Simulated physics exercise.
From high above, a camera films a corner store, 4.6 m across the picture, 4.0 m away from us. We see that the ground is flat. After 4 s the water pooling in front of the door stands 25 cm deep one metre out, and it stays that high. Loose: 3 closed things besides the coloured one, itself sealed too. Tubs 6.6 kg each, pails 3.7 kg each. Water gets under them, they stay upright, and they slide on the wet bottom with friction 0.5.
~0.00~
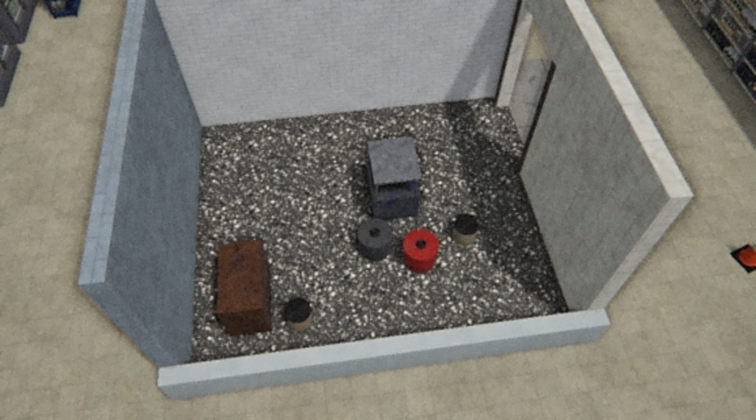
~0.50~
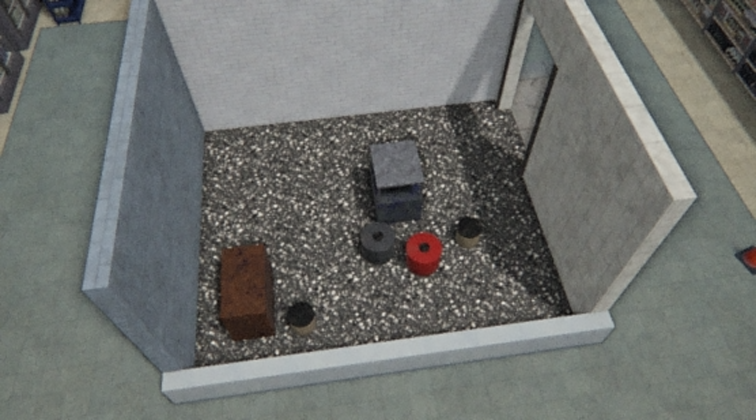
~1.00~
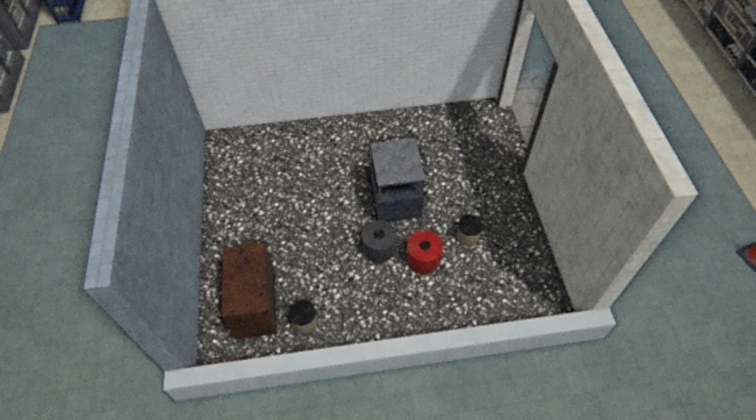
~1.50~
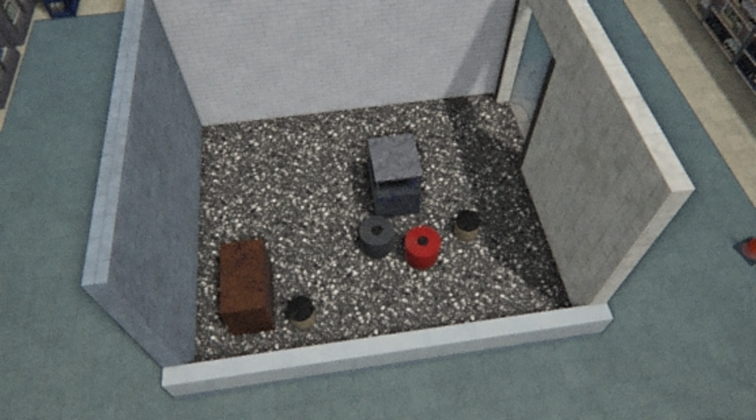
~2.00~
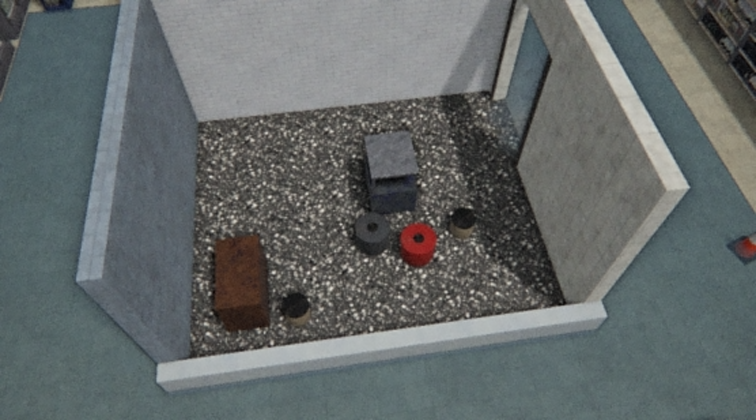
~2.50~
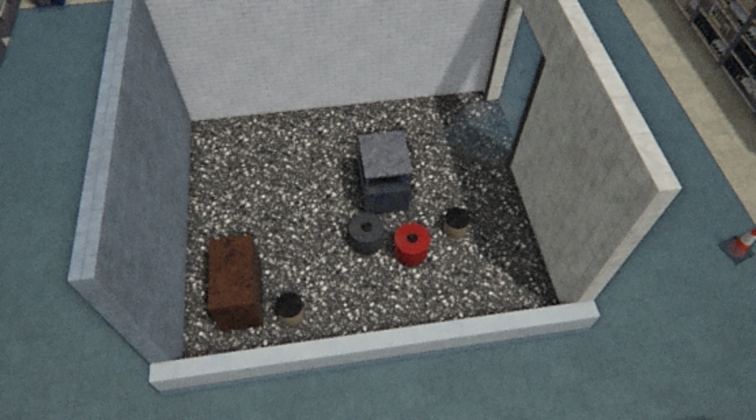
Water spread across the pale floor around the walled store, then began creeping in through the doorway at the upper right, while the red tub, the dark containers and the brown box stayed put.
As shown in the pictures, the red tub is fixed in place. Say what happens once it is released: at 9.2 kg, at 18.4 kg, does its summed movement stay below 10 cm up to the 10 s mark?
Only 18.4 kg keeps it there.
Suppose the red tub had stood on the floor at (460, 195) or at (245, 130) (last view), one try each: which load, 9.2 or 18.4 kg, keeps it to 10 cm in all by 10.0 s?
In that order: It takes the larger; neither is enough.
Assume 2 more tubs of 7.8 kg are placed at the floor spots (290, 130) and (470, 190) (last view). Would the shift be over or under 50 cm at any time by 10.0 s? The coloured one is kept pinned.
Note, in sequence: Exceeded, not exceeded.
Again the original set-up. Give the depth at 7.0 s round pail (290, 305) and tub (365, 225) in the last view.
Around 0 cm and 2 cm.
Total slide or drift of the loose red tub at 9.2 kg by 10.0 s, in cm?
It would cover some 100 cm all told.
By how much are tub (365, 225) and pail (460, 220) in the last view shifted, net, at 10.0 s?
One is off by 40 cm, the other by 60 cm, in the order asked.
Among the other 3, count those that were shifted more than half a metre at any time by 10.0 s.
The count comes to 1.
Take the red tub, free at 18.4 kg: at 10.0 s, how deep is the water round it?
7 cm, roughly.
After 3.5 s the red tub would be 0 cm from its start with 9.2 kg and 0 cm from its start with 18.4 kg; 0 cm of water round it then.
After 4.5 s the red tub would be 0 cm from its start with 9.2 kg and 0 cm from its start with 18.4 kg; 2 cm of water round it then.
After 7.0 s the red tub would be 58 cm from its start with 9.2 kg and 0 cm from its start with 18.4 kg; 5 cm of water round it then.
After 10.0 s the red tub would be 93 cm from its start with 9.2 kg and 1 cm from its start with 18.4 kg; 7 cm of water round it then.
